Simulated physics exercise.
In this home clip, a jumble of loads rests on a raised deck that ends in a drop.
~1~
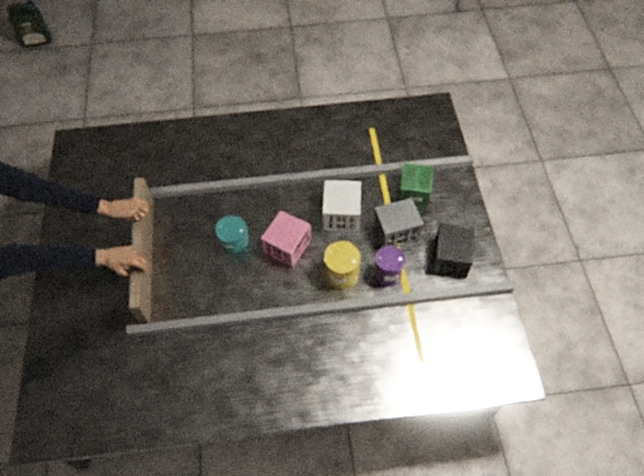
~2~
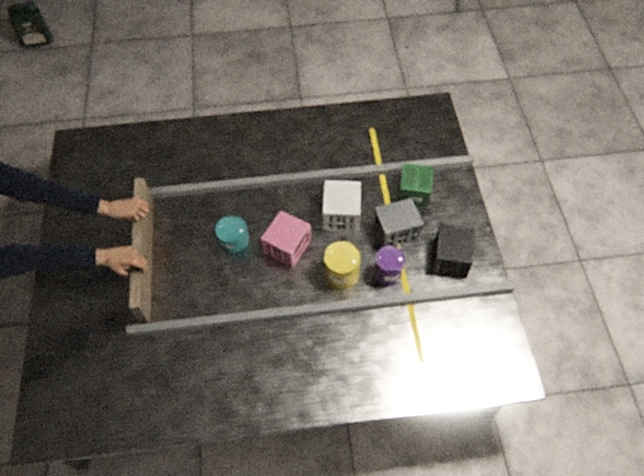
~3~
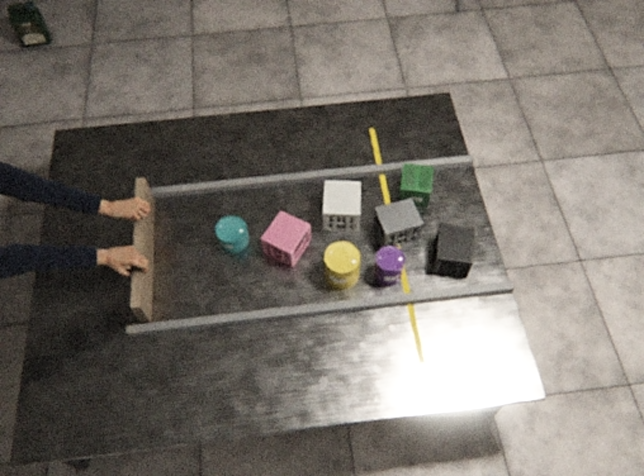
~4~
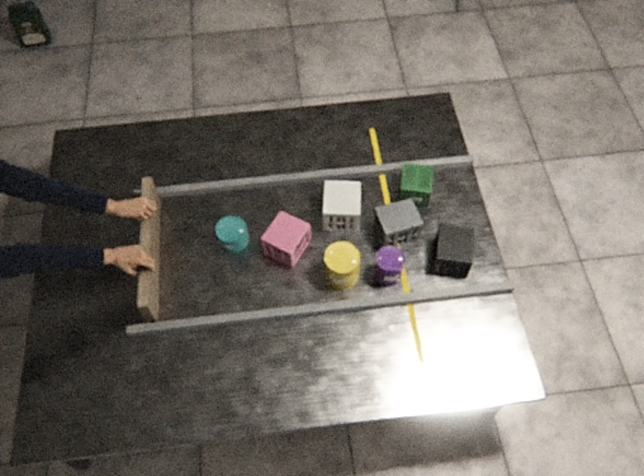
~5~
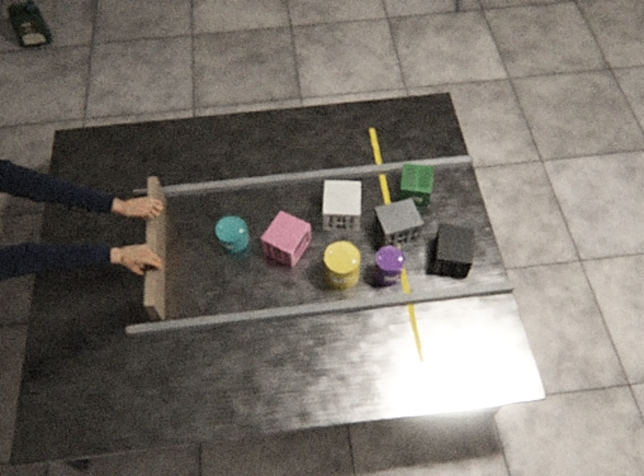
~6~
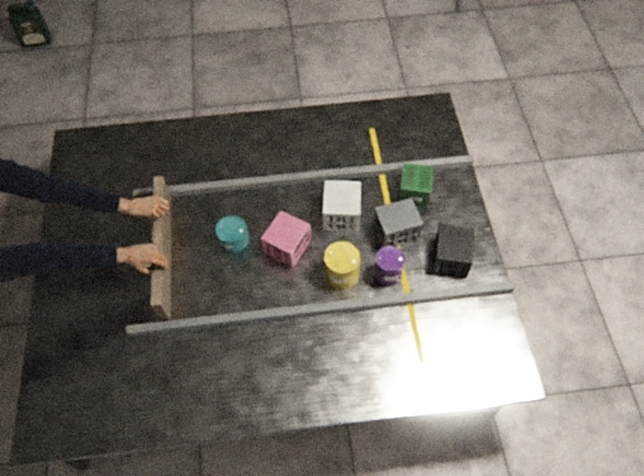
At first, two hands hold a wooden plank at the left end of a railed lane on a dark table, with colourful crates and canisters spread to its right. The hands then slide the plank slightly rightward, narrowing its gap to the teal canister, while the objects stay still.
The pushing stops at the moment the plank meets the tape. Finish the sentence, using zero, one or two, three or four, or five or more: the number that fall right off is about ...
The number that fall right off is about zero.
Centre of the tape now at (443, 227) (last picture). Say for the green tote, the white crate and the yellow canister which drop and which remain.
Okay, so the green tote ends up down, the white crate is still on top, and finally the yellow canister is still on top.
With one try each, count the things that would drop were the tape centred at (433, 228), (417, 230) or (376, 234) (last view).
Ground tally per try: 1 / 1 / 0.
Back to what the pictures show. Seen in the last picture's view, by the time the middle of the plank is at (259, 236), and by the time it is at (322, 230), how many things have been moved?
The first number is 2, the next one 5.
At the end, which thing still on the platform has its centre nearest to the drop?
The black crate, it is.
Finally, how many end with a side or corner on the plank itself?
Contact count: 4.
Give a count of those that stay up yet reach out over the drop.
The number would be 0.
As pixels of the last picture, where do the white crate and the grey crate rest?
The white crate finishes at (411, 182); the grey crate finishes at (449, 213).
Soon after, none off yet; black crate at rest near (453, 250); green tote at rest near (416, 185); grey crate at rest near (397, 224).
In the end, the number that fall off is zero.
